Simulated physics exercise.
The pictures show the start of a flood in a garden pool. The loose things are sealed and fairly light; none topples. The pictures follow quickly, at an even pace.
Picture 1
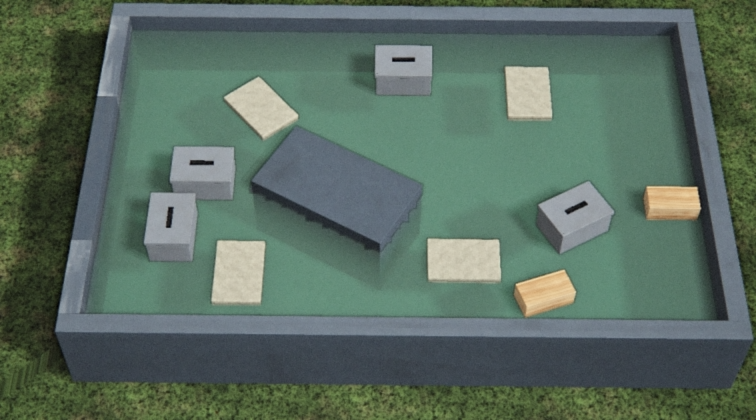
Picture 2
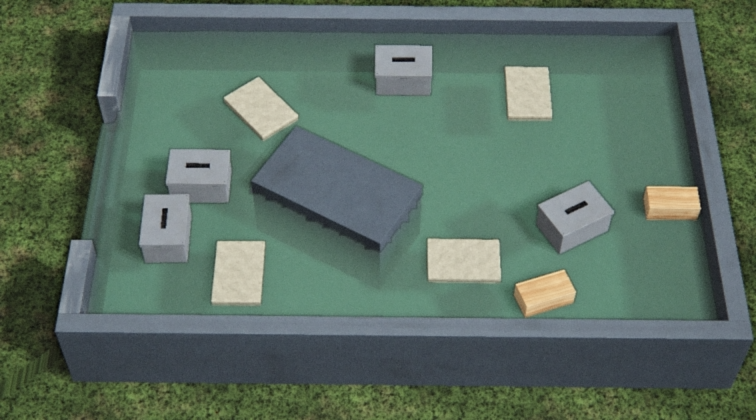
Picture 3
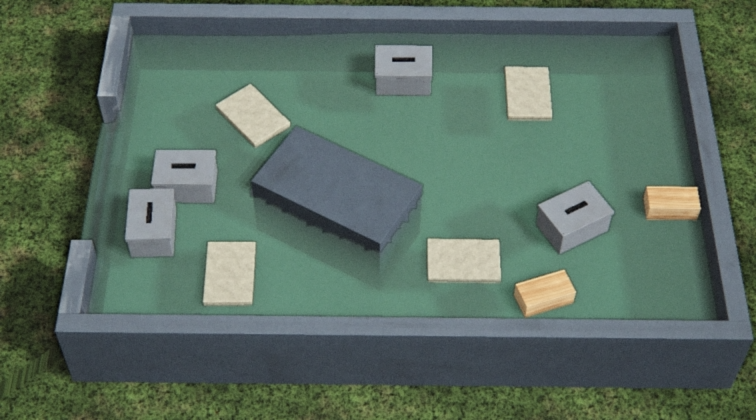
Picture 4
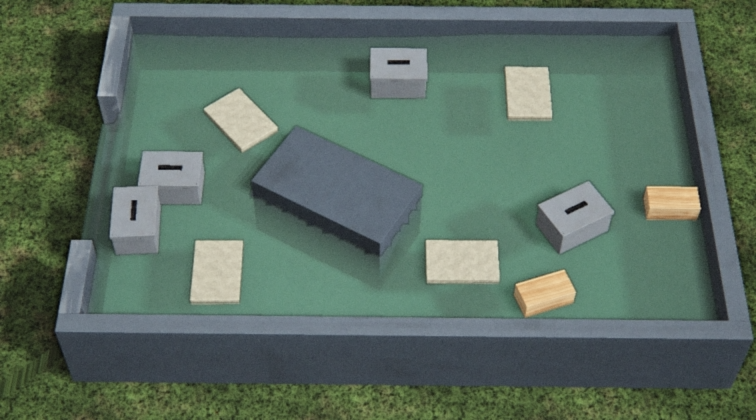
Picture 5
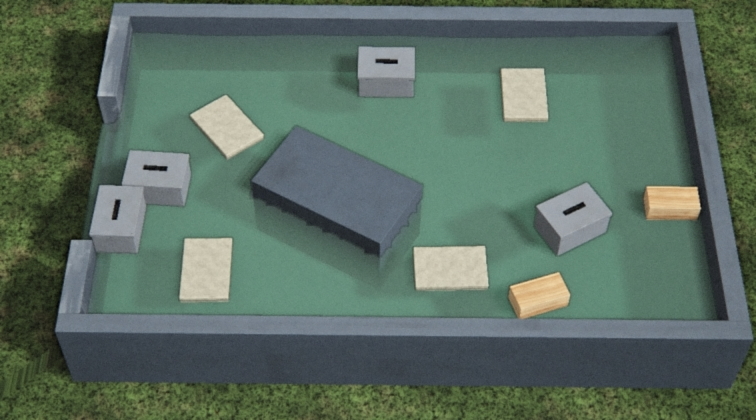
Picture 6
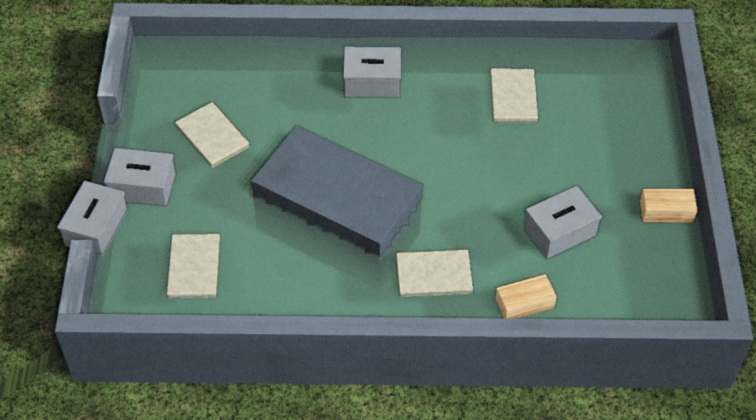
Floating grey boxes and pale slabs drifted left across a green garden pool after a gap opened in its left wall, and the lowest box on that side turned slightly as it moved into the opening.
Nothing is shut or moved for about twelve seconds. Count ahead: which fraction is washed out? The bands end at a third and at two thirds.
Share: Between one and two thirds.
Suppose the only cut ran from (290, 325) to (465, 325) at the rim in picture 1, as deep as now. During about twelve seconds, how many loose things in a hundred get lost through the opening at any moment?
Near 40 in a hundred.
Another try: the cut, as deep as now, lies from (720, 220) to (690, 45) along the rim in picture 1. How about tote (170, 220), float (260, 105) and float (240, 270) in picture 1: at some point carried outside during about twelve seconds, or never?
One after the other: Still in, inside, still in.
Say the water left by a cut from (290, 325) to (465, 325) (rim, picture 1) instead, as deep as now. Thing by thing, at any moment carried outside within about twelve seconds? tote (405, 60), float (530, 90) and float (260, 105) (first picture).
As listed: Stays, no, still in.
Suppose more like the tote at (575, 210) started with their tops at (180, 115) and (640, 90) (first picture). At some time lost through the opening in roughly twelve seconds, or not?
As listed: Through, no.
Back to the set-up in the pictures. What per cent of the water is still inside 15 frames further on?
Near 72 in a hundred.
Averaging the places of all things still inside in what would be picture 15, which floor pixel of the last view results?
Near (461, 234).
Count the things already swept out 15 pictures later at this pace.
The number is 4.
A moment on, 2 of 10 are out; 8 afloat.
Next, 4 of 10 are out; 6 afloat.
Later, 4 of 10 are out; 6 afloat.
In the end, 4 of 10 are out; 6 afloat.
